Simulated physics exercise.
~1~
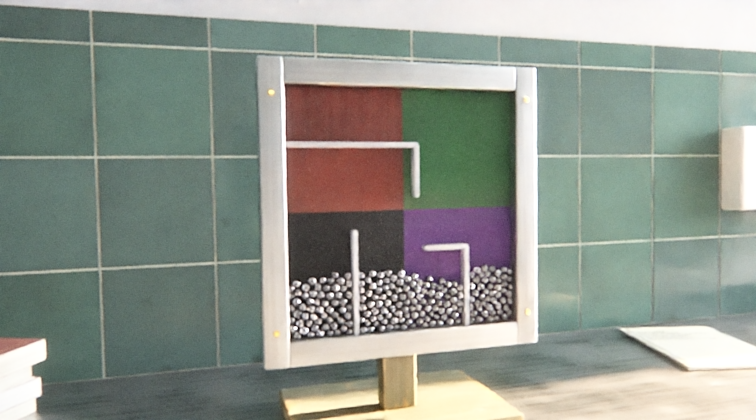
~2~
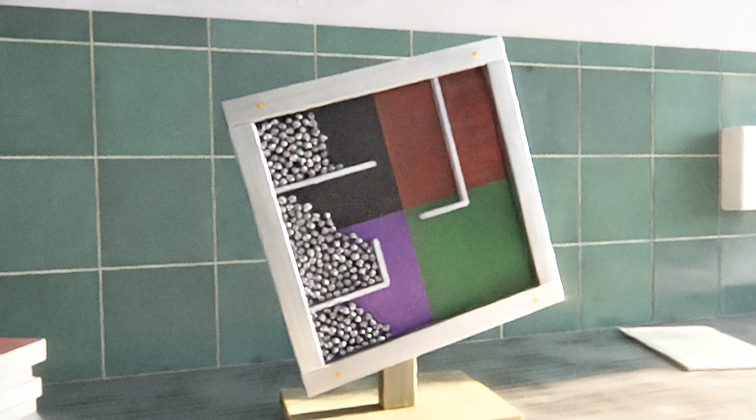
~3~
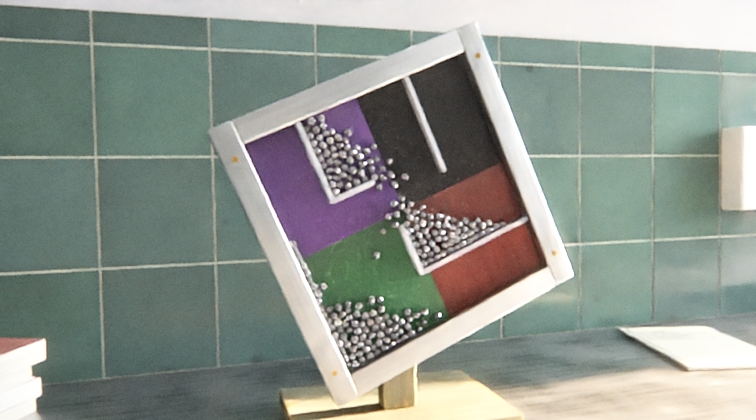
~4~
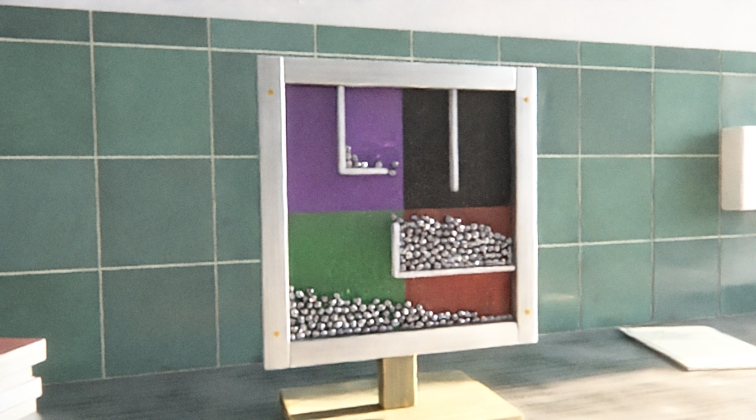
A square maze box turns clockwise upside down, spilling its steel balls mostly into red and green.
